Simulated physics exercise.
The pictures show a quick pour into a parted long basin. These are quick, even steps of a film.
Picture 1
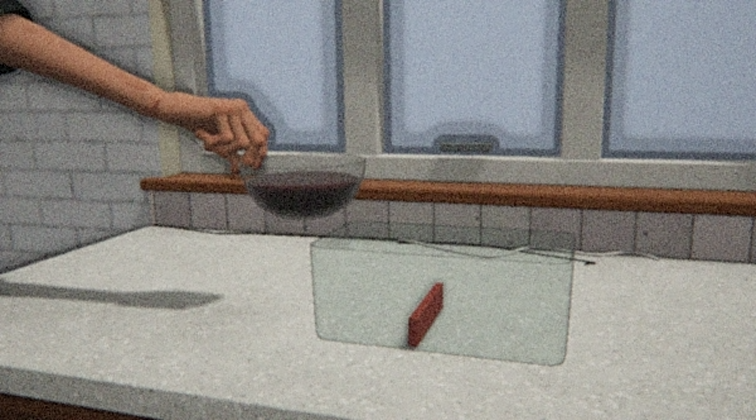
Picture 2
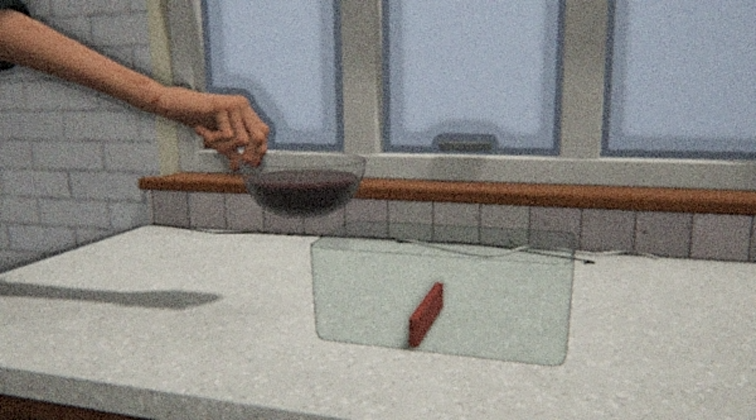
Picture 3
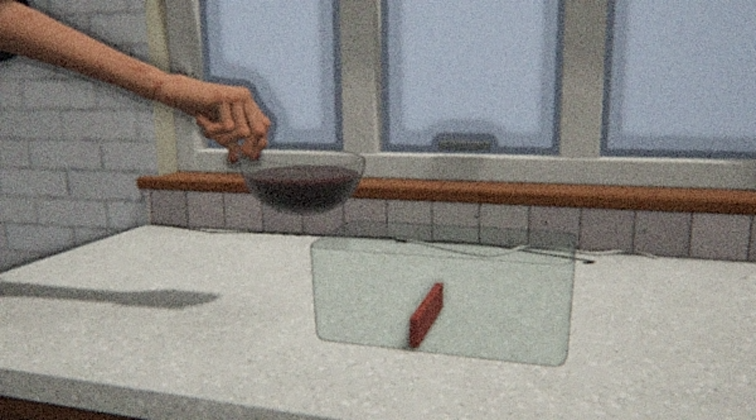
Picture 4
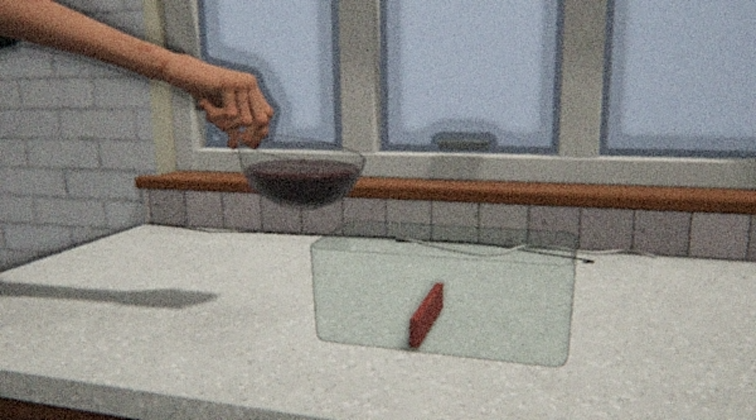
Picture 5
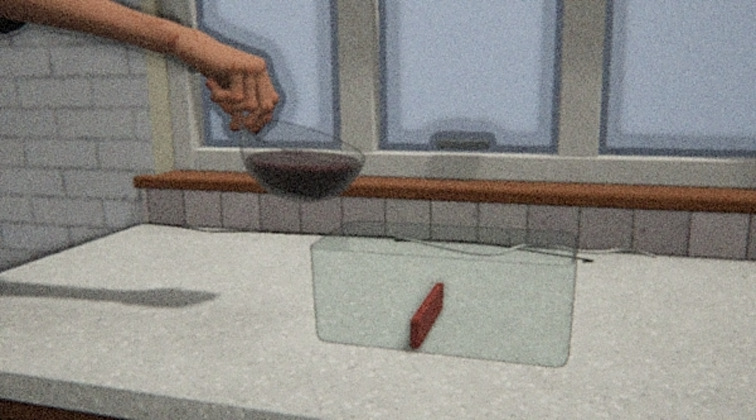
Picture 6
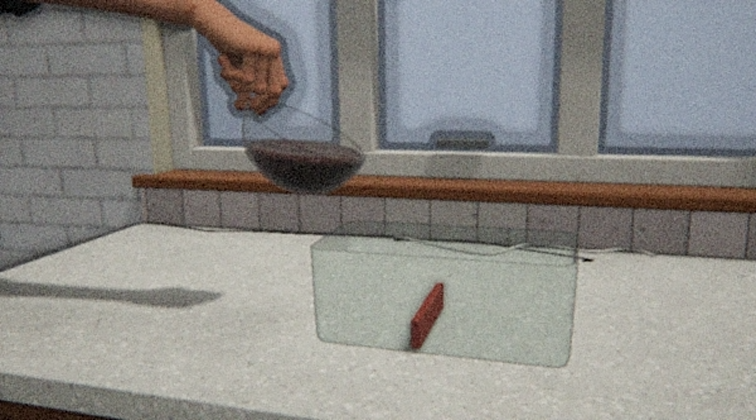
In the video, a hand holds a clear bowl of dark liquid above and to the left of a clear rectangular basin with a red divider on a pale counter, then gradually tilts the bowl toward the right.
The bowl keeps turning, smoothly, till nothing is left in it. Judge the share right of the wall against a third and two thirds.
It comes to over two thirds.
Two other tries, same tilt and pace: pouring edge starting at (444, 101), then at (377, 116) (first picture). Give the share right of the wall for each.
About 50 and 80 per cent.
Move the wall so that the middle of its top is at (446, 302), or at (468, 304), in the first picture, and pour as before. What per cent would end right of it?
Near 50 % and 15 %.
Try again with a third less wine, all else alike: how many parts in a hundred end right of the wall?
Roughly 75 in a hundred.
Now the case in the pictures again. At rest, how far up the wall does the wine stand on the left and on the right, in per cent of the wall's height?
Left about 20, right about 50.
A moment on, the bowl is tipped on its side and 36 per cent is still to pour, 10 is left of the wall and 0 right of it.
Next, the bowl is tipped on its side and 1 per cent is still to pour, 10 is left of the wall and 76 right of it.
Then the bowl is tipped on its side and 0 per cent is still to pour, 20 is left of the wall and 77 right of it.
Later the bowl is tipped on its side and 0 per cent is still to pour, 21 is left of the wall and 77 right of it.
Finally, 21 per cent lies left of the wall, 77 right of it and 2 outside.
